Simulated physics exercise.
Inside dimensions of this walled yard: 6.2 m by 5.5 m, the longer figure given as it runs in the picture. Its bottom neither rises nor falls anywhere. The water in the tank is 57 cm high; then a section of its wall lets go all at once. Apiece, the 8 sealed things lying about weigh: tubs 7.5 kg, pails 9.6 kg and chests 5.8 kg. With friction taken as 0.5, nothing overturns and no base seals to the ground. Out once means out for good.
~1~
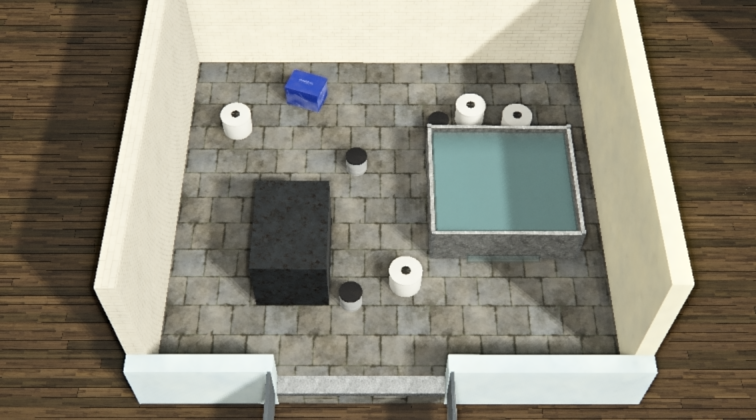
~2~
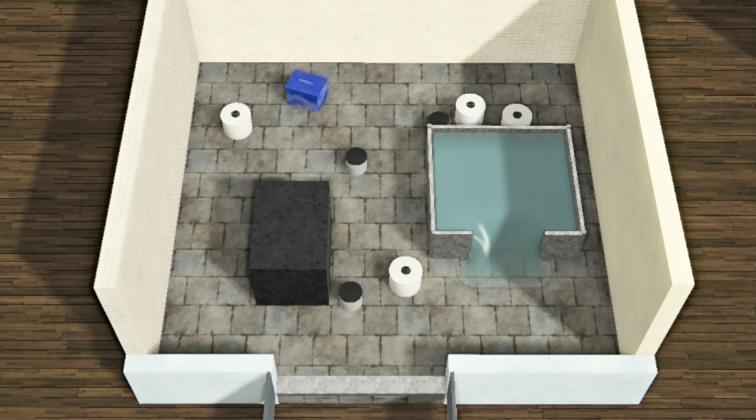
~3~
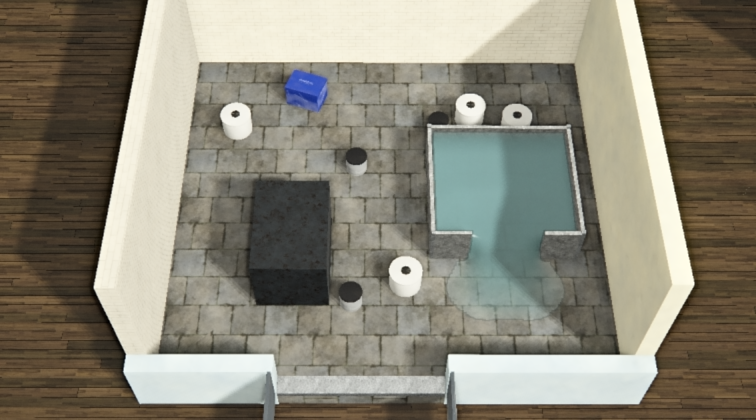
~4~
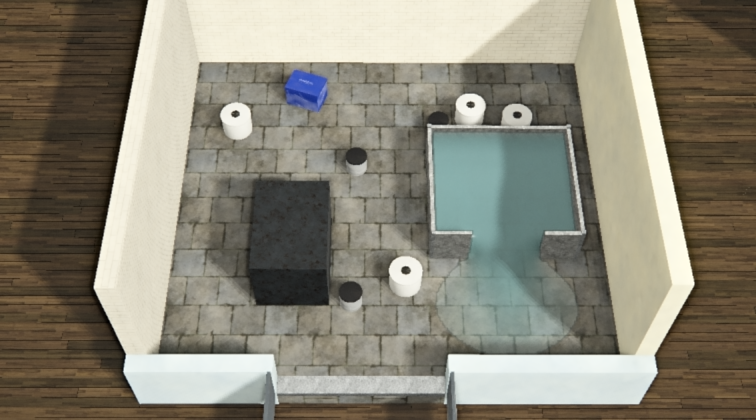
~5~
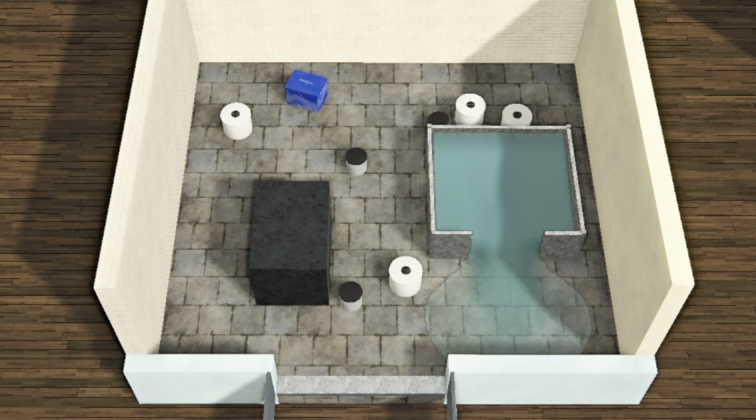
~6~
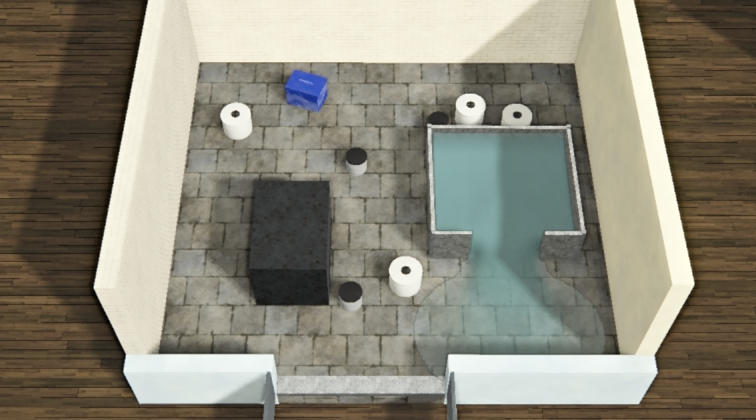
Water poured out through a gap that opened in the front wall of the square tank on the right and spread across the stone floor in a widening pool, while everything else stayed still.
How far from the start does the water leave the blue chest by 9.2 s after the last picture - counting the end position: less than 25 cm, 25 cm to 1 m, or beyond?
It shifts a bit.
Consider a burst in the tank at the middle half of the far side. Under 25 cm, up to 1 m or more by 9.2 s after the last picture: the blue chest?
The blue chest is swept a long way.
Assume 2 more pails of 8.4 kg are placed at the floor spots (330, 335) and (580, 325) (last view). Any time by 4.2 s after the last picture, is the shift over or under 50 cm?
In the order asked: Clear of the mark; clear of the mark.
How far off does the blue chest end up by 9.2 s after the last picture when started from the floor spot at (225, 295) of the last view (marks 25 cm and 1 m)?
What happens is that it covers a big distance.
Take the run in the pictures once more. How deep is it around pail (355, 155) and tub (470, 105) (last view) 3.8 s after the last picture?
I'd put it at 0 cm and 0 cm respectively.
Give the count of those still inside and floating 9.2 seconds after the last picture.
At that point I count 2.
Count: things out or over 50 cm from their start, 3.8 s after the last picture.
At that moment it comes to 0.
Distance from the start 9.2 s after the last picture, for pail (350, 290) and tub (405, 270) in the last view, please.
The first ends 0 cm from its start, the second 0 cm.
Then, 1.2 s after the last picture the blue chest is near (306, 83), 0.0 m from its start, aground; 0 of 8 are out; 0 afloat.
Then, 3.8 s after the last picture the blue chest is near (306, 83), 0.0 m from its start, aground; 0 of 8 are out; 0 afloat.
Then, 6.2 s after the last picture the blue chest is near (306, 83), 0.0 m from its start, aground; 0 of 8 are out; 0 afloat.
Then, 9.2 s after the last picture the blue chest is near (278, 64), 0.6 m from its start, afloat; 0 of 8 are out; 2 afloat.
